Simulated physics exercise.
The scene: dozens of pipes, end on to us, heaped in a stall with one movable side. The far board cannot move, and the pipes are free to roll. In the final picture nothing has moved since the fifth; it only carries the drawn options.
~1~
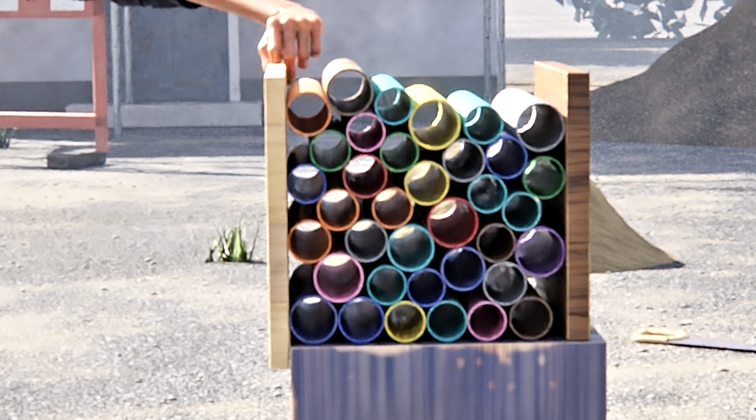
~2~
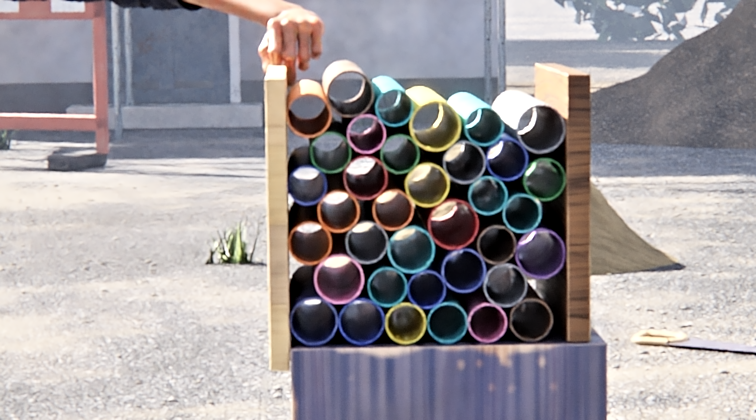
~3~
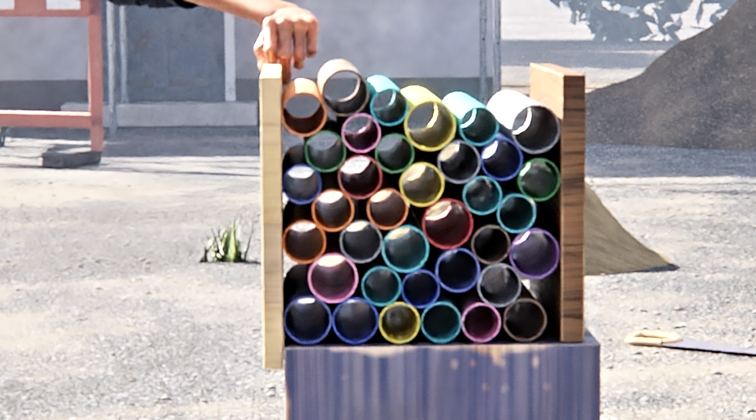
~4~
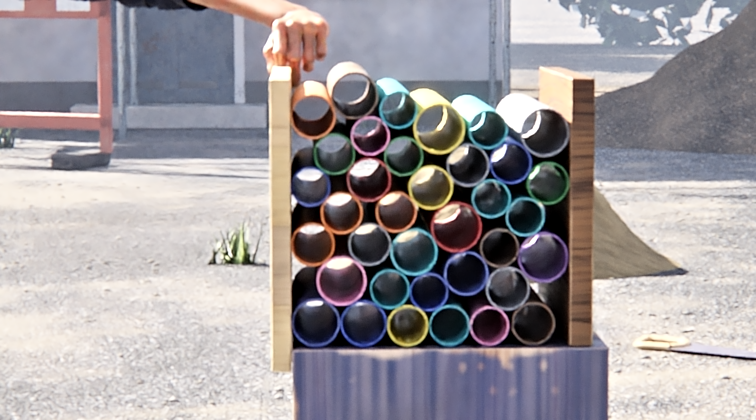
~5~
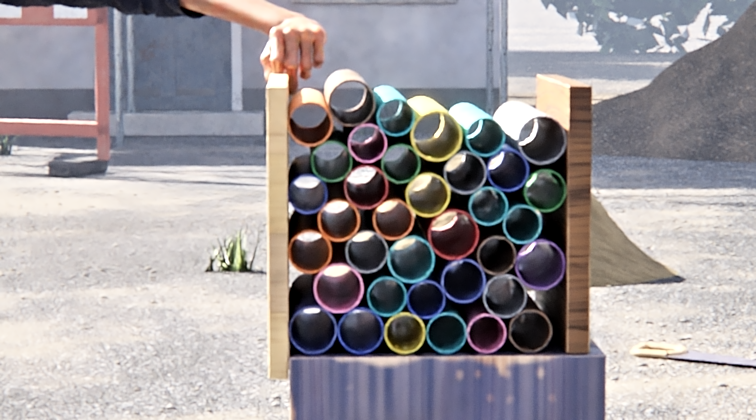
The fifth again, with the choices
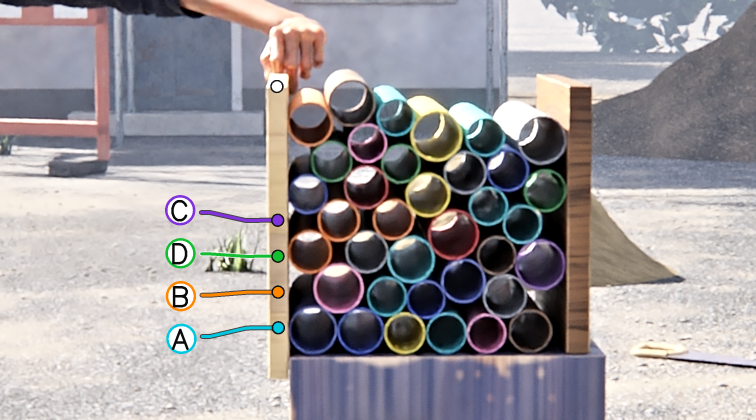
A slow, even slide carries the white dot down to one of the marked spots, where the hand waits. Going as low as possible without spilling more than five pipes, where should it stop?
At most to C.
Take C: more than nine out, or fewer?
At C, fewer than nine.
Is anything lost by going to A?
Yes, at A.
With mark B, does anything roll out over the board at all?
Yes, at B.
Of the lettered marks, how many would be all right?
The number is one.
On the marked copy, A at (279, 328); B at (278, 292); C at (278, 220); D at (278, 257); the white dot at (277, 86).
Taking C. A third of the way, top of the board (287, 149).
Two thirds of the way, top of the board (288, 218).
When it is over, top of the board (288, 219), two out over the board.
As for the rest, A more than five out over the board; B more than five out over the board; D six out over the board.
